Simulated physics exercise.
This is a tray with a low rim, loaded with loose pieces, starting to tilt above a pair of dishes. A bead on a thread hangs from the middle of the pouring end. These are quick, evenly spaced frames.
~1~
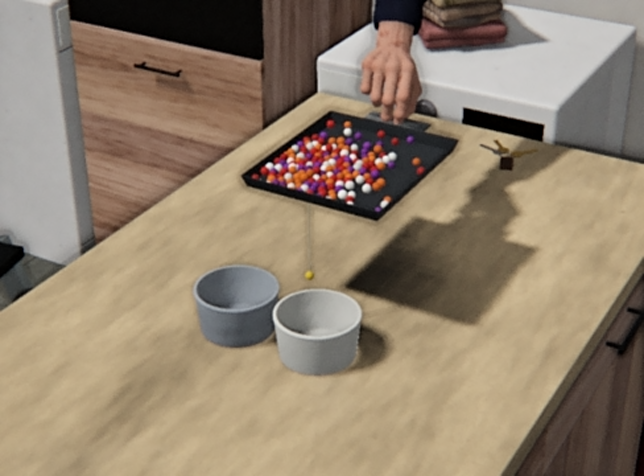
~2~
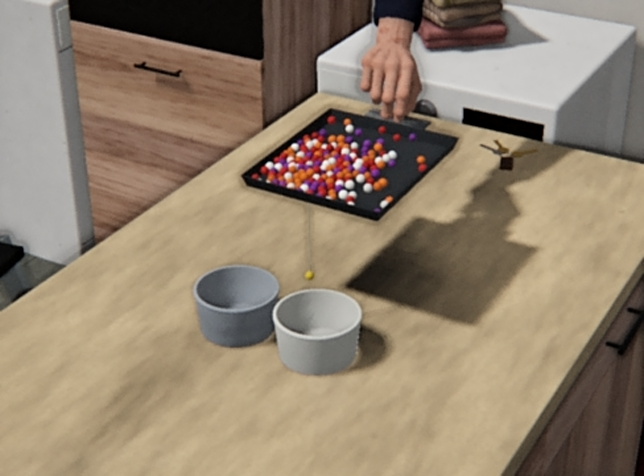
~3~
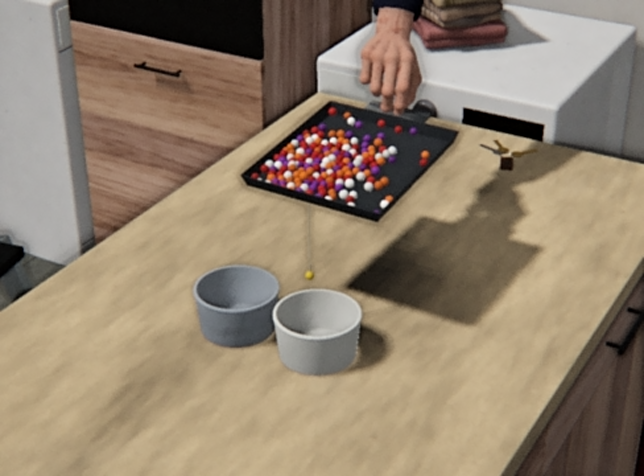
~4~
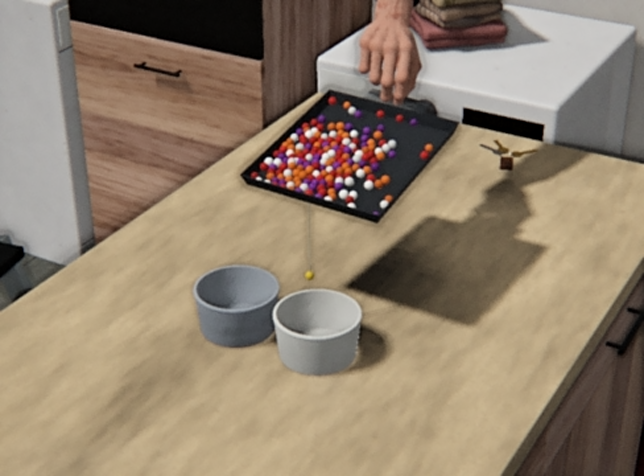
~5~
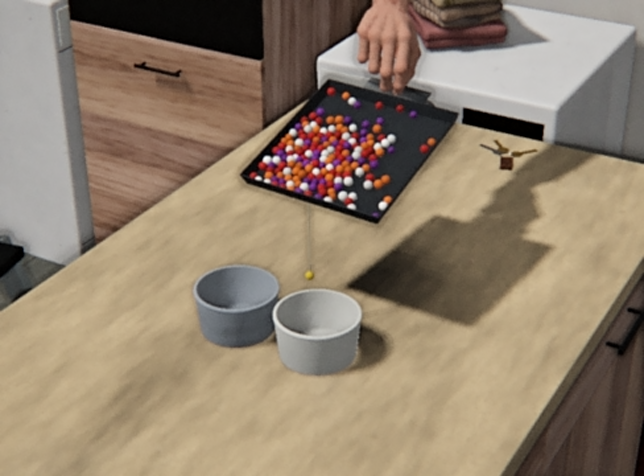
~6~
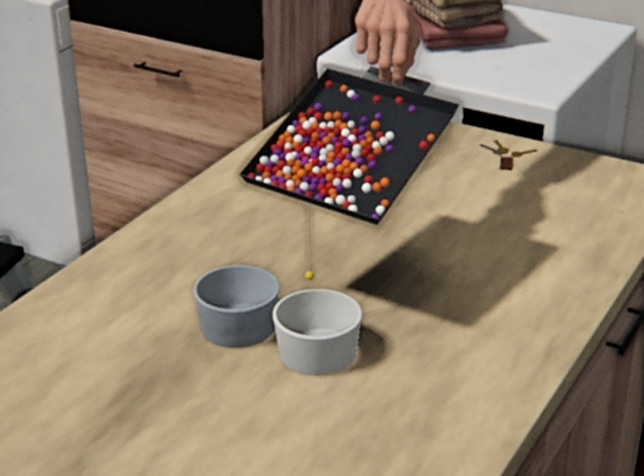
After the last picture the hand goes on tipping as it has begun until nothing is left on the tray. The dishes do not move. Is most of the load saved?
Together they catch more than half.
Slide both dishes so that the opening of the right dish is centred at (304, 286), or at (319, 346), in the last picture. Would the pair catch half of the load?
First less than half, then less than half.
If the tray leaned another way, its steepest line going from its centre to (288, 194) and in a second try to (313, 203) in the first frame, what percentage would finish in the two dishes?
The first gives 90 %, the second 80 %.
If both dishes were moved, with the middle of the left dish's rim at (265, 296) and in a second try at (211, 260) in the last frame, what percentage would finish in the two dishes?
Near 80 % and 10 %.
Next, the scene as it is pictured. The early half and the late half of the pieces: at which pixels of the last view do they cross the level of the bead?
First near (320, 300), later near (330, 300).
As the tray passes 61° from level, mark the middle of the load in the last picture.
Around (322, 201).
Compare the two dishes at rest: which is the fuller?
The winner is right.
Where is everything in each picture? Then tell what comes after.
The first frame shows corners of the pouring end at (247, 174) and (378, 209), level; middle of the load at (325, 169), round plastic beads; left dish at (214, 323); right dish at (296, 351); bead on its thread at (310, 276).
The second frame shows corners of the pouring end at (247, 174) and (377, 209), level; middle of the load at (325, 168).
The third frame shows corners of the pouring end at (247, 174) and (377, 210), tipped barely, lowest at the right corner; middle of the load at (324, 166), a small part on the move.
The fourth frame shows corners of the pouring end at (246, 173) and (377, 212), tipped a little, lowest at the right corner; middle of the load at (324, 162), a small part on the move.
The fifth frame shows corners of the pouring end at (246, 173) and (377, 214), tipped a little, lowest at the right corner; middle of the load at (324, 160), a small part on the move.
The sixth frame shows corners of the pouring end at (245, 173) and (377, 215), tipped clearly, lowest at the right corner; middle of the load at (323, 158), about half on the move; left dish at (214, 323); right dish at (296, 351).
Soon, tray tipped steeply; about two thirds on the tray; a small part in the right dish; a stray few in the left dish; a stray few outside both; about a quarter in the air.
A while on, tray tipped right over; about two thirds in the right dish; a small part in the left dish; about a quarter outside both; a small part in the air.
Towards the end, tray tipped past a quarter turn; about two thirds in the right dish; a small part in the left dish; about a quarter outside both.
Finally, tray tipped past a quarter turn; about two thirds in the right dish; a small part in the left dish; about a quarter outside both.
